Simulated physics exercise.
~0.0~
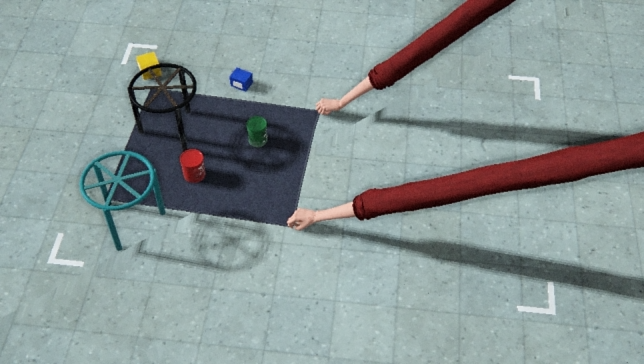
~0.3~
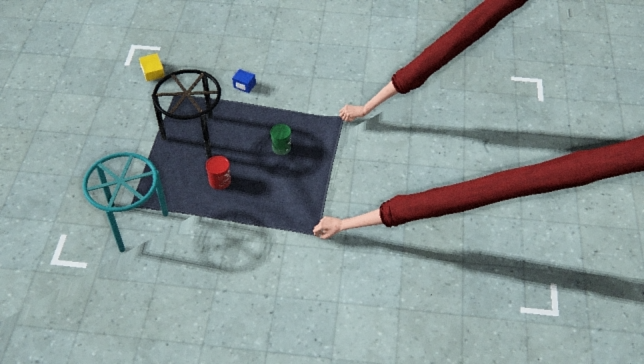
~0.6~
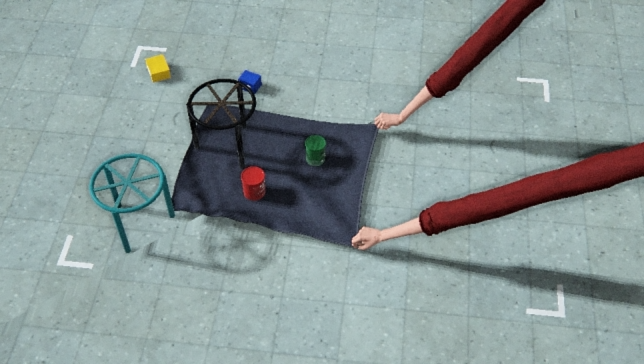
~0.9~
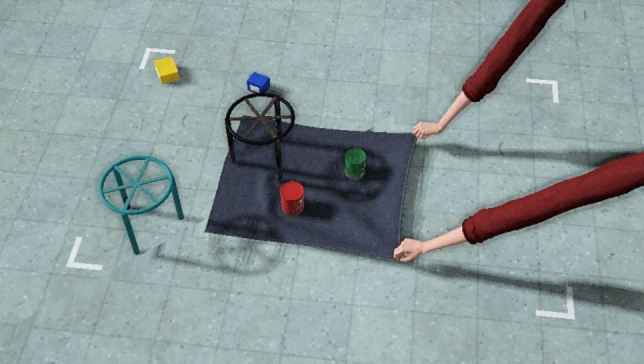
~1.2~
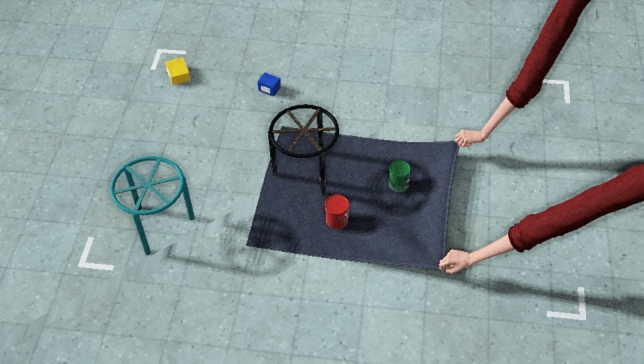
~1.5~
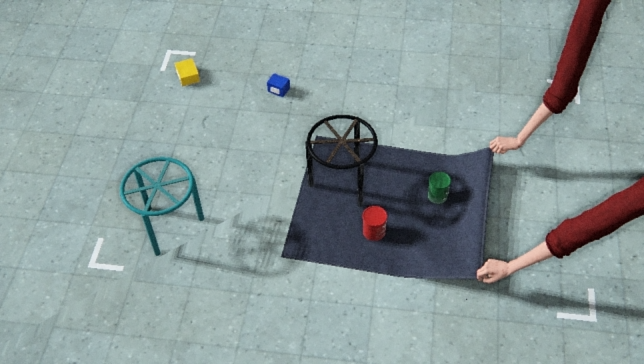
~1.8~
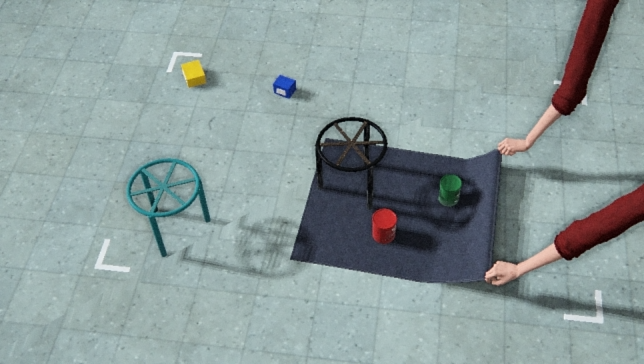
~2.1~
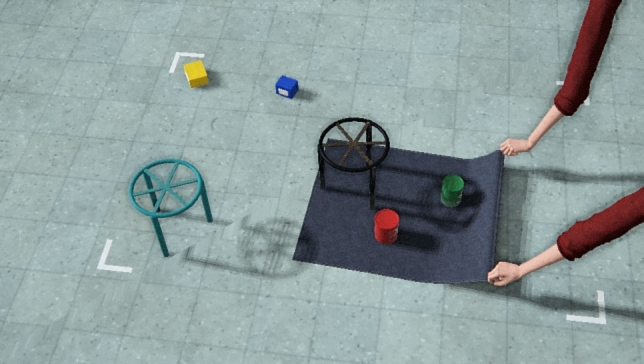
A pale tiled floor with white corner marks is seen from above at an angle. A dark blue rug carries a black stool at its far left, a red bin near the front and a green bucket to the right, while a teal stool, a yellow carton and a blue carton stand on the floor around it. Two red-sleeved arms grip the rug's right edge and pull it steadily right. The three things on it ride along upright, leaving the others behind. The pull slows and stops, with the black stool, bin and bucket still standing on the rug.
